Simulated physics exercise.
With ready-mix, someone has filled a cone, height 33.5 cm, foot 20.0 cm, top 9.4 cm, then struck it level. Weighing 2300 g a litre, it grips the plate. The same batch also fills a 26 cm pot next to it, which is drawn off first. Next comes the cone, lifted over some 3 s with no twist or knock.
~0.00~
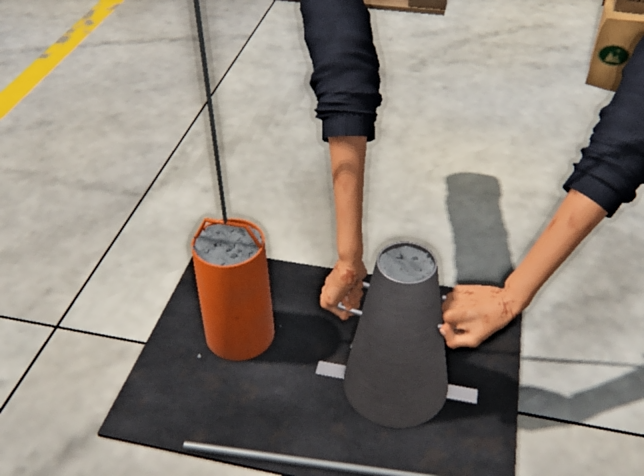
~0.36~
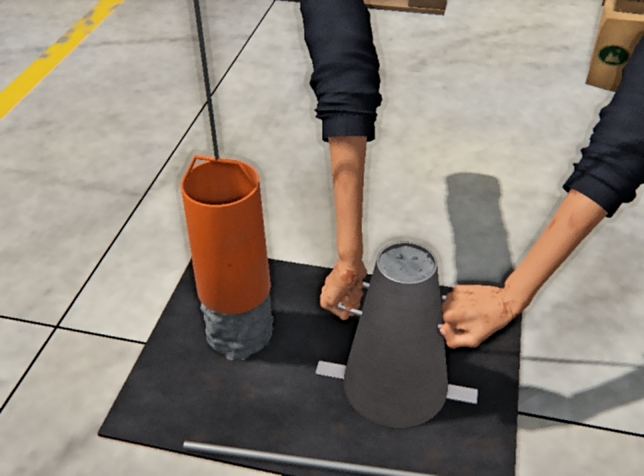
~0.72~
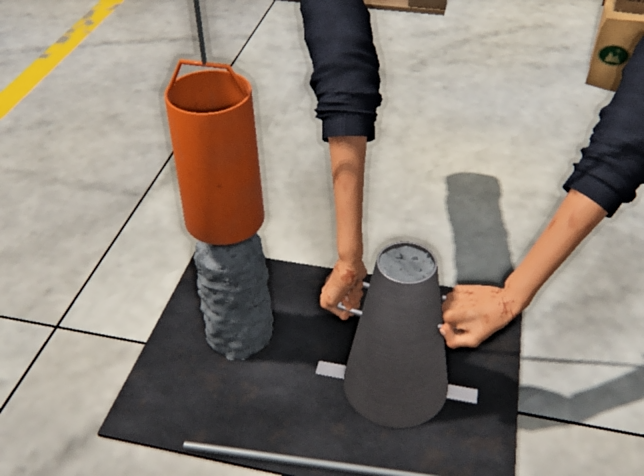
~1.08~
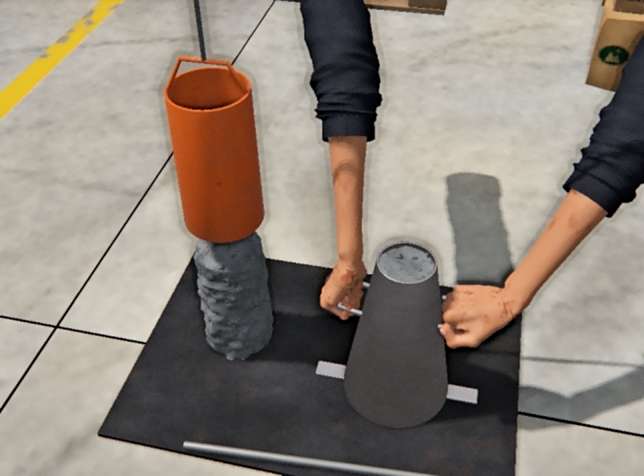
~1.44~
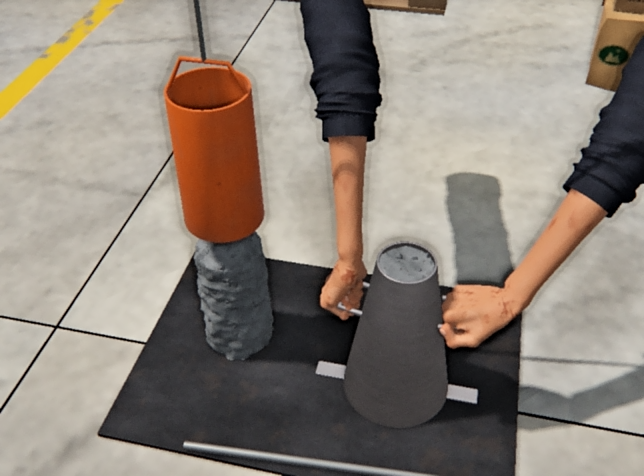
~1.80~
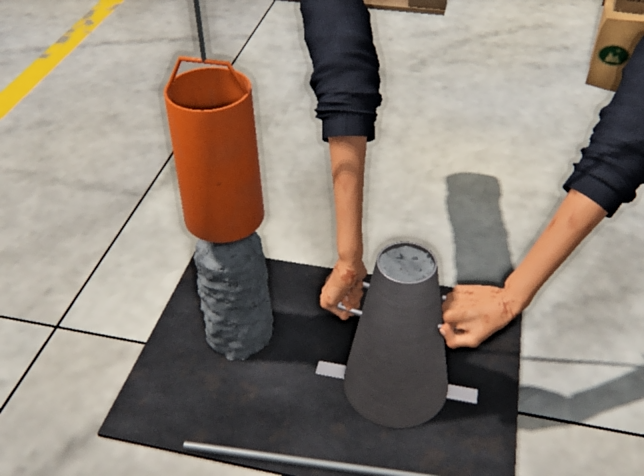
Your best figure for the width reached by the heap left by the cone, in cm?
I'd say something close to 20 centimetres.
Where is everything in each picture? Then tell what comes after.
Middle of the pot's mouth at (228, 243), still down; middle of the cone's top at (407, 263), not yet moved, in the first frame.
Middle of the pot's mouth at (220, 183), raised 14 cm; middle of the cone's top at (407, 263), not yet moved, in the second frame.
Middle of the pot's mouth at (208, 93), raised 32 cm; the heap from the pot 26 cm high and 14 cm wide, top at (229, 245); middle of the cone's top at (407, 263), not yet moved, in the third frame.
Middle of the pot's mouth at (208, 90), raised 33 cm; the heap from the pot 26 cm high and 14 cm wide, top at (229, 245); middle of the cone's top at (407, 263), not yet moved, in the fourth frame.
Middle of the pot's mouth at (208, 90), raised 33 cm; the heap from the pot 26 cm high and 14 cm wide, top at (229, 245); middle of the cone's top at (407, 263), not yet moved, in the fifth frame.
Middle of the pot's mouth at (208, 90), raised 33 cm; the heap from the pot 26 cm high and 14 cm wide, top at (229, 245); middle of the cone's top at (407, 263), not yet moved, in the sixth frame.
By 2.6 s, the cone is up 8.7 cm; the ready-mix has come down 0.1 cm to 33 cm and is 20 cm wide.
By 3.3 s, the cone is up 21 cm; the ready-mix has come down 0.1 cm to 33 cm and is 20 cm wide.
By 4.1 s, the cone is up 35 cm; the ready-mix has come down 0.1 cm to 33 cm and is 20 cm wide.
By 5.0 s, the cone is clear; the ready-mix has come down 0.1 cm to 33 cm and is 20 cm wide.
By 7.5 s, at rest, the cone is clear; the ready-mix has come down 0.1 cm to 33 cm and is 20 cm wide.
